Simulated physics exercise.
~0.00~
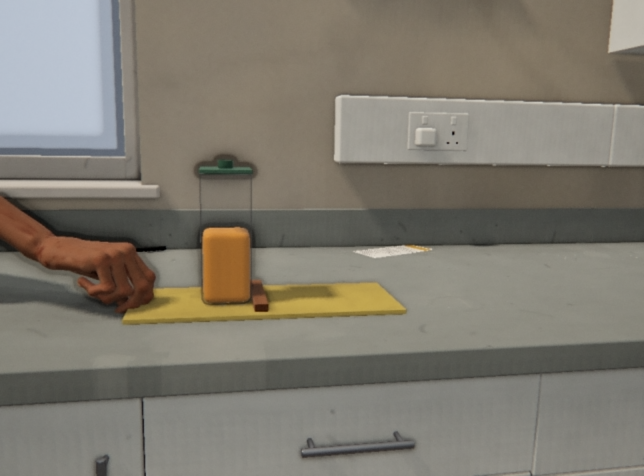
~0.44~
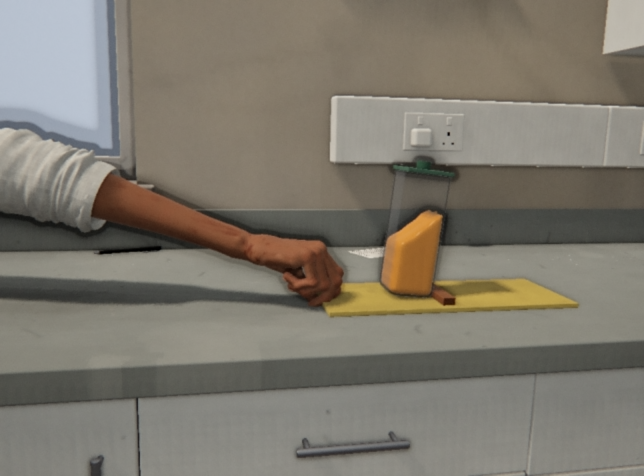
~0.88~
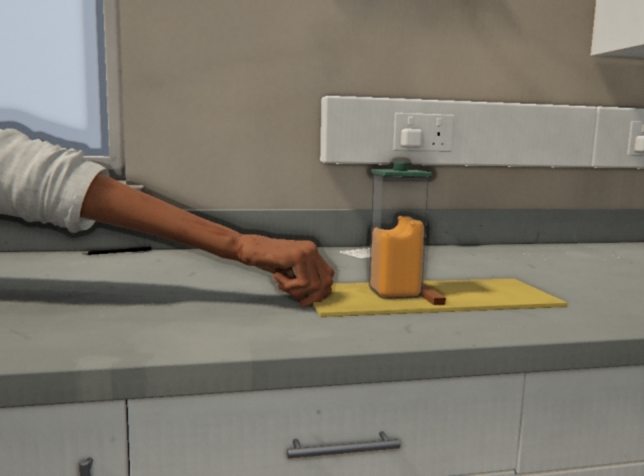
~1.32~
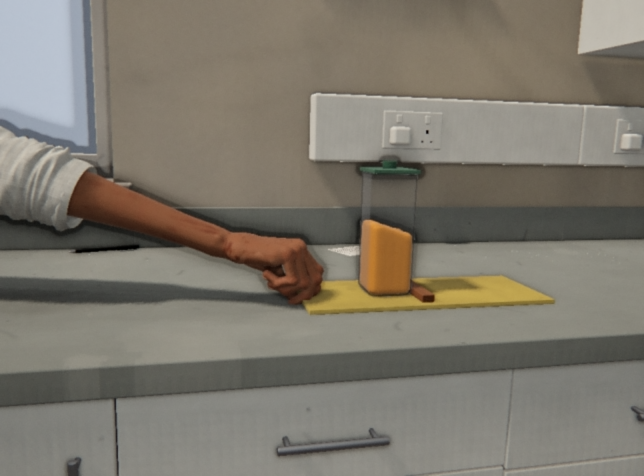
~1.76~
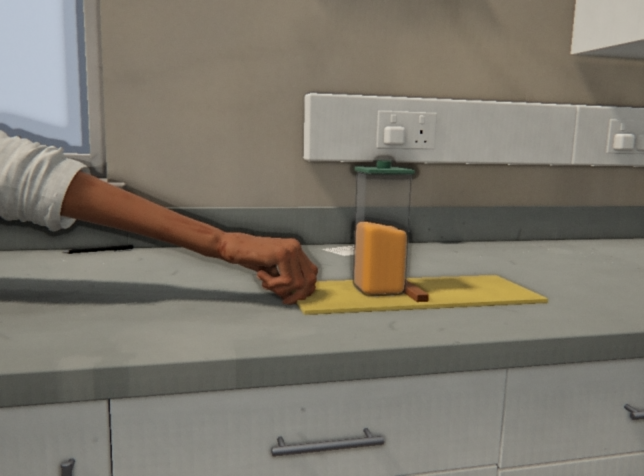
In this clip, a hand slides a yellow board carrying a green-capped clear flask of orange juice rightward along a grey counter and stops; the flask leans slightly and the juice sloshes, then settles towards level as the flask remains standing beside a small reddish-brown strip.
